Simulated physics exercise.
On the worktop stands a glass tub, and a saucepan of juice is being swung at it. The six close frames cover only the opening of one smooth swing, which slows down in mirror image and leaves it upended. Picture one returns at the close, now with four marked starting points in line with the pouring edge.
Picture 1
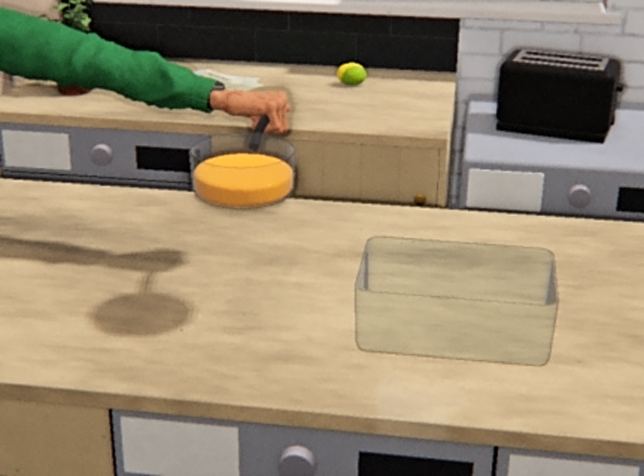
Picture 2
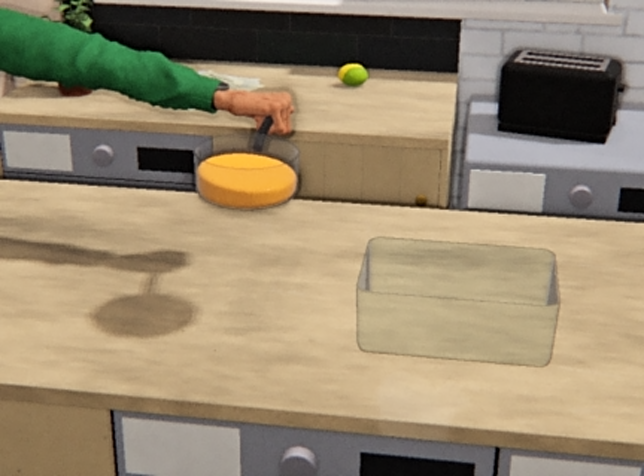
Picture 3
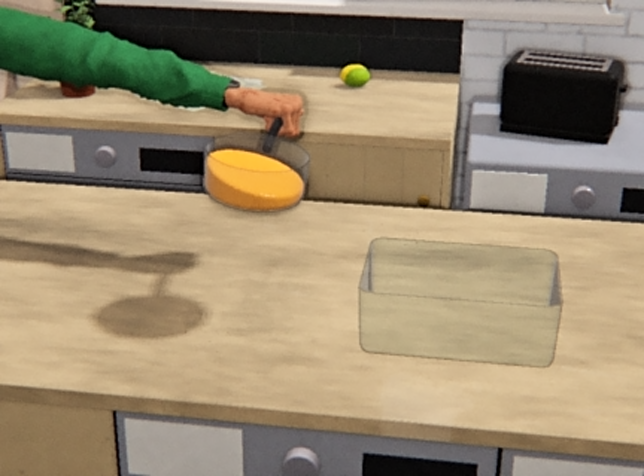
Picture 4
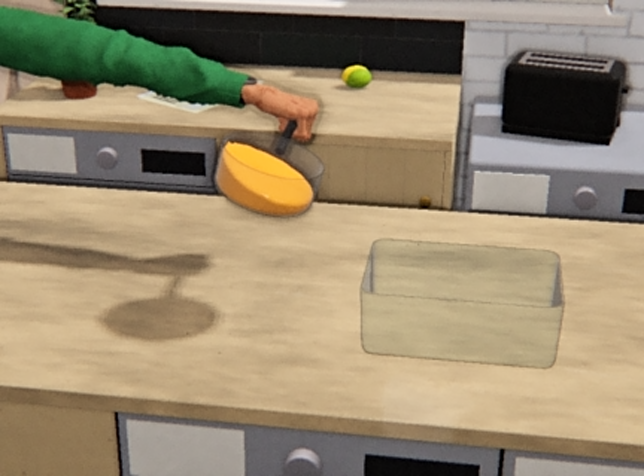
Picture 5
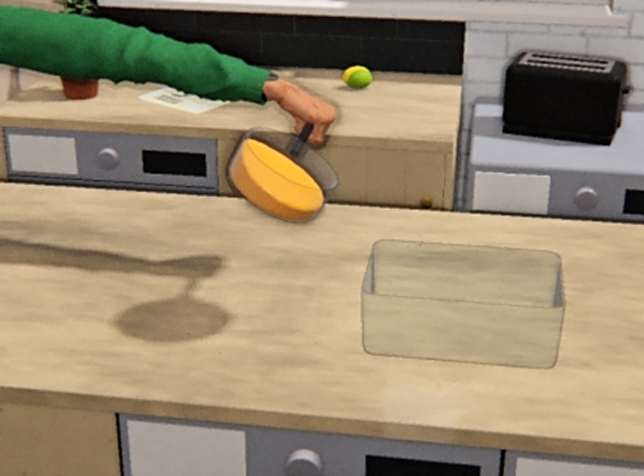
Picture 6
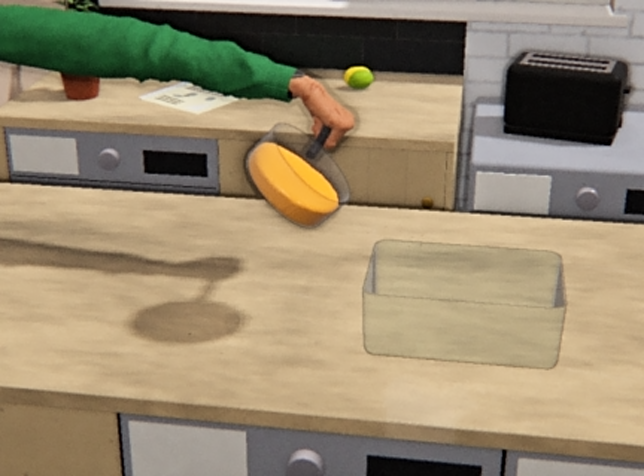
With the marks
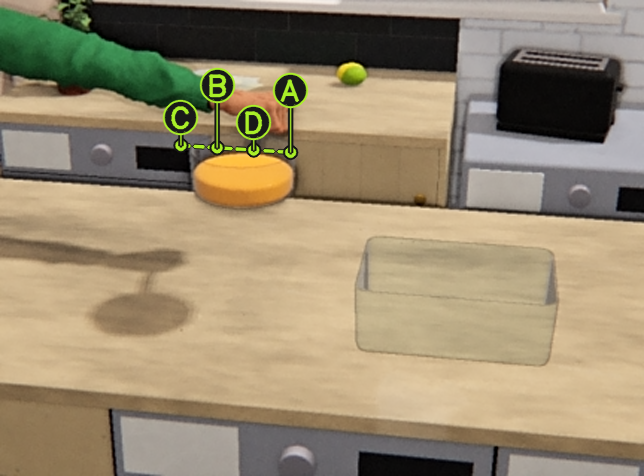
A green-sleeved arm moves a saucepan of orange juice rightward toward a glass tub, tilting it steadily.
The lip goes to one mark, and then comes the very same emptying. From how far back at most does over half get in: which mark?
D is the one.
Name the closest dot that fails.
Here it is dot B.
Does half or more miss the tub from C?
Yes.
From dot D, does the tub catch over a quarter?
Yes, clearly.
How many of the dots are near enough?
Two of the four.
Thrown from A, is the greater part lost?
No.
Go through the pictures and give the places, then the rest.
Upright, lip at (292, 152); tub from (355, 347) to (549, 364); nothing has left yet.
Upright, lip at (297, 154); nothing has left yet.
Tipped about 7°, lip at (307, 160); nothing has left yet.
Tipped about 16°, lip at (322, 170); nothing has left yet.
Tipped about 28°, lip at (337, 183); nothing has left yet.
Tipped about 43°, lip at (349, 197); nothing has left yet.
On the marked copy, A at (290, 152); B at (217, 147); C at (180, 145); D at (253, 150).
If A is chosen, about 74 % lands in the tub, 16 % falls short and 10 % goes beside or beyond.
If B is chosen, about 23 % lands in the tub, 74 % falls short and 3 % goes beside or beyond.
If C is chosen, about 0 % lands in the tub, 98 % falls short.
If D is chosen, about 64 % lands in the tub, 29 % falls short and 7 % goes beside or beyond.
